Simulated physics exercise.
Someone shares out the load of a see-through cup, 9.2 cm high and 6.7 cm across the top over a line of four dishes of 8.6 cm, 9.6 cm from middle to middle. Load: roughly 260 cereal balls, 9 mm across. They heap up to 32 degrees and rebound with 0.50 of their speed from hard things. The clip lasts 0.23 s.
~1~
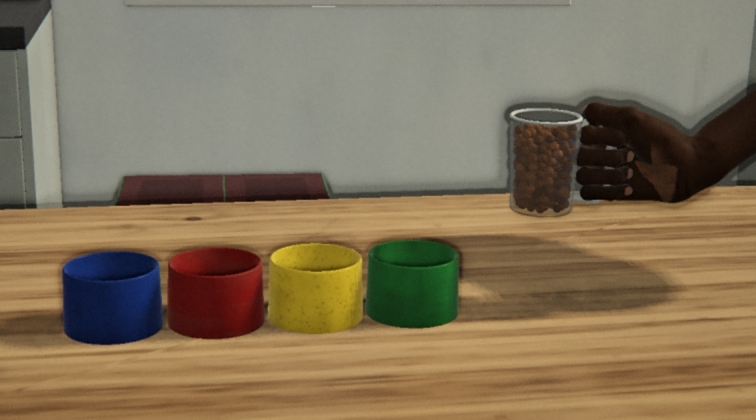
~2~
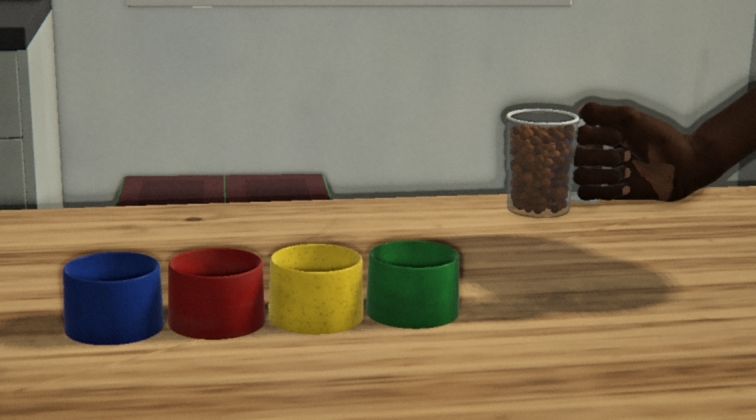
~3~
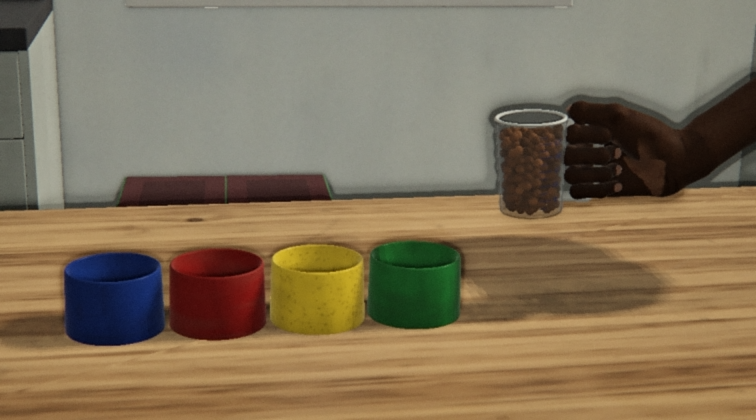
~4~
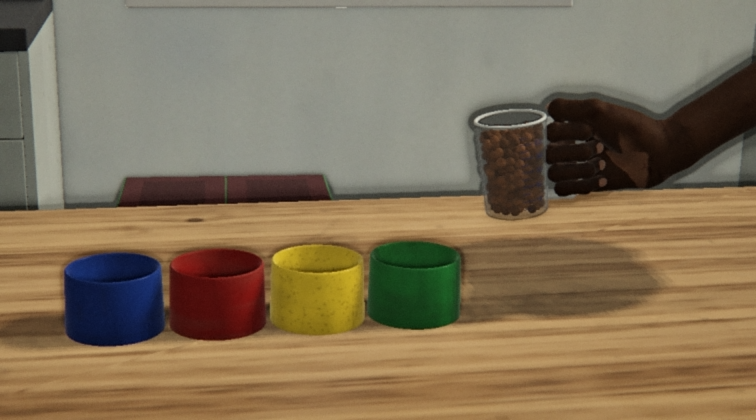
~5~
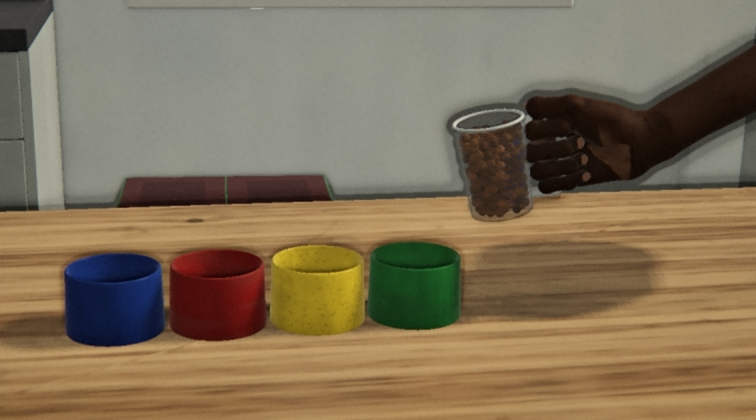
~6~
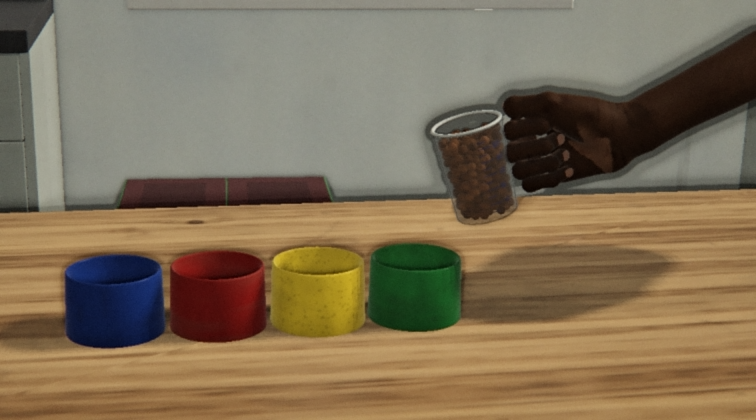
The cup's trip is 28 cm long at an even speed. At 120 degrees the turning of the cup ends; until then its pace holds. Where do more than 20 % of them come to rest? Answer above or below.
Red above, blue below, green below, yellow below, counter below.
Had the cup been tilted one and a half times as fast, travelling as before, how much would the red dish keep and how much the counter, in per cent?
Then: Red 90; counter 10.
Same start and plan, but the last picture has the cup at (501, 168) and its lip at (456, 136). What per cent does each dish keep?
Red 90; blue 0; green 0; yellow 0.
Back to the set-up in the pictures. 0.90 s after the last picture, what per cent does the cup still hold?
Some 90 per cent of the load.
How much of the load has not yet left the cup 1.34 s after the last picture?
Roughly 20 per cent.
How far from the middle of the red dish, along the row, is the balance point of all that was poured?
About 1 cm to its left.
Then, 0.54 s after the last picture, tilt 65 degrees; cup holds 100 %.
Then, 0.90 s after the last picture, tilt 98 degrees; cup holds 90 %, red 5 %, blue 5 %.
Then, 1.34 s after the last picture, tilt 120 degrees; cup holds 20 %, red 70 %, blue 5 %.
In the end, red 95 %, blue 5 %, green 0 %, yellow 0 %, counter 5 %.
